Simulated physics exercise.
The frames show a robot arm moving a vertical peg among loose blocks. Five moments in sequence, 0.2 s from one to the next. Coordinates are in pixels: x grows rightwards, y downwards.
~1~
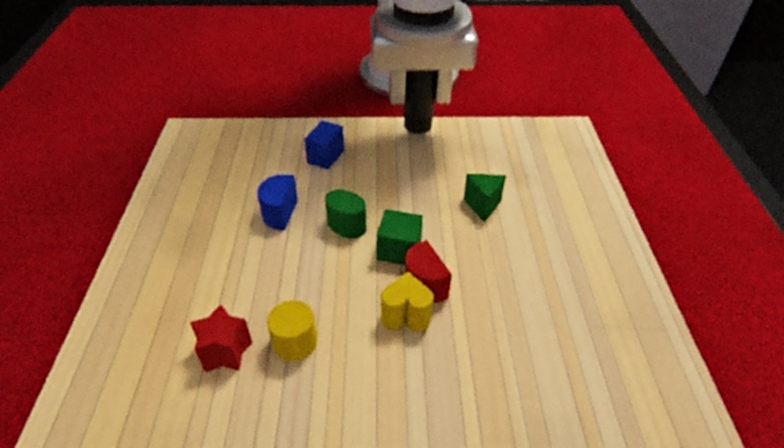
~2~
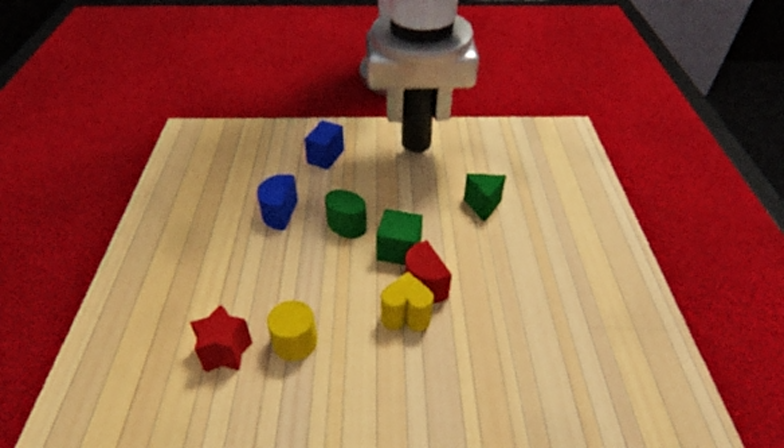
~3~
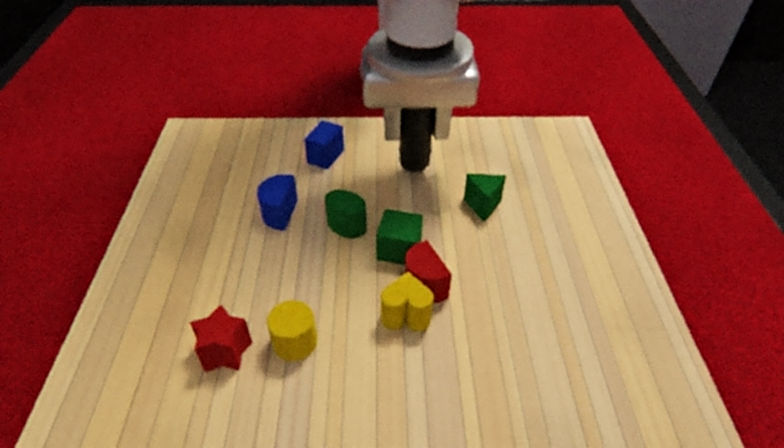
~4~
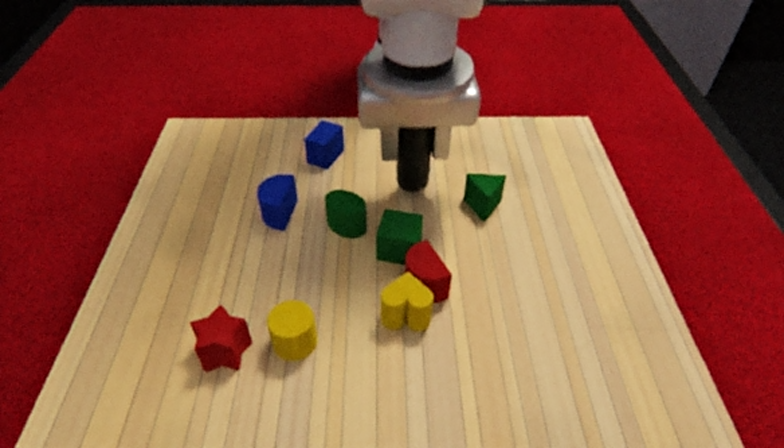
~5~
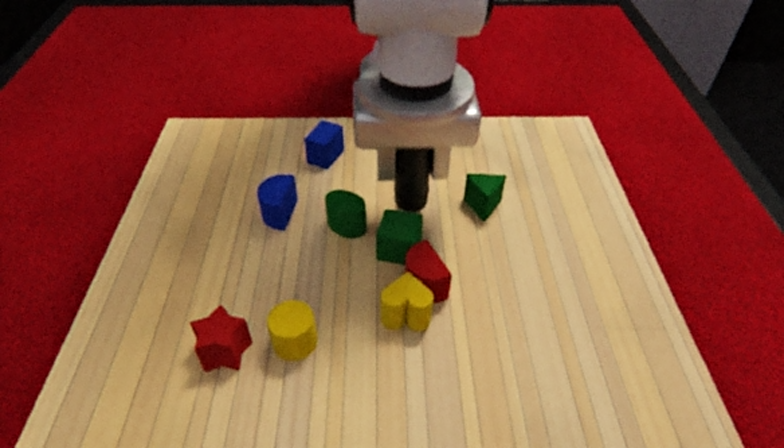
A robot arm with a dark vertical peg reaches over the far edge of a pale striped wooden board on red cloth, seen from a fixed, raised view. Blue blocks and a green oval sit left of the peg, a green triangle right, with a green square, red block and yellow heart below, and a red star and yellow cylinder lower left. The peg moves steadily nearer, drifting slightly left, to just behind the green square, while every block stays still.
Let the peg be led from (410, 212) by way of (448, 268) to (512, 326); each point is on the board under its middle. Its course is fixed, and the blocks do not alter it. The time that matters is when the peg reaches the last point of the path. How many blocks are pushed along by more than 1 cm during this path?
Number moved: 1.
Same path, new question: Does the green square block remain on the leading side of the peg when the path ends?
I believe not.
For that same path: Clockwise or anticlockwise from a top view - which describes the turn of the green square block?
Clockwise rotation.
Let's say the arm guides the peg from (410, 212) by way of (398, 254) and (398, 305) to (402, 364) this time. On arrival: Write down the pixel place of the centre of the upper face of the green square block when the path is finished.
The top centre is at (355, 329).
On the path given first. One third of the way, peg (433, 239); green square block (397, 236), turned 40° clockwise.
Two thirds of the way, peg (470, 276); green square block (397, 236), turned 45° clockwise; red half-round block (427, 264).
At the end, peg (515, 316); green square block (397, 236), turned 45° clockwise; yellow heart still; red half-round block (427, 264).
